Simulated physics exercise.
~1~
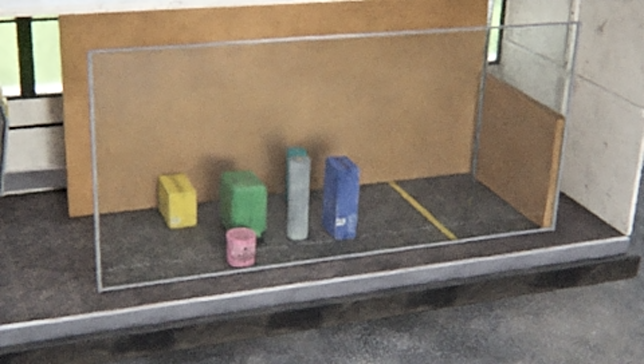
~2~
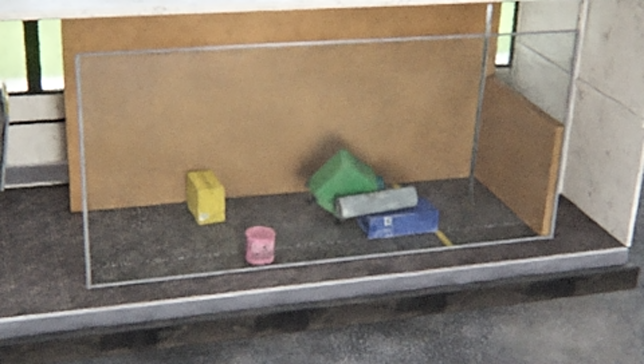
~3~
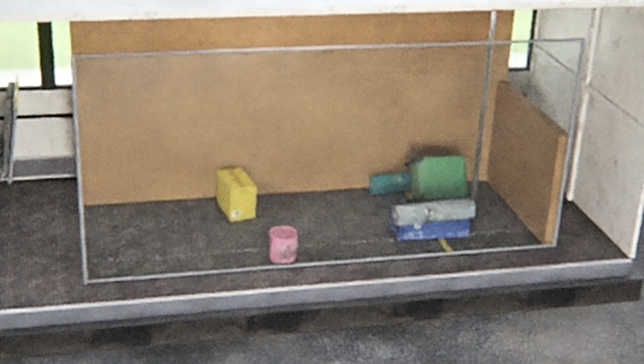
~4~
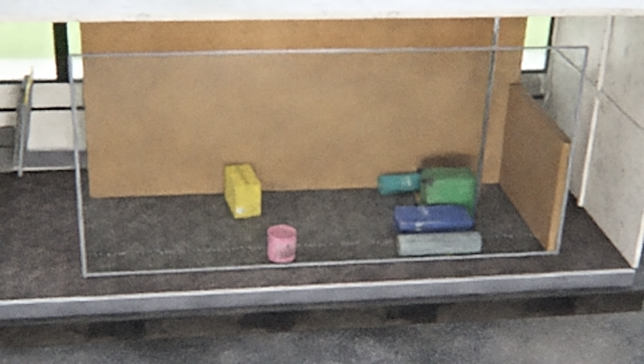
A green block, a grey roll, a teal roll and a tall blue box slid right and toppled as the yellow carton and pink bucket slid upright; the grey roll dropped off the blue box, and the green block ended past the yellow line.
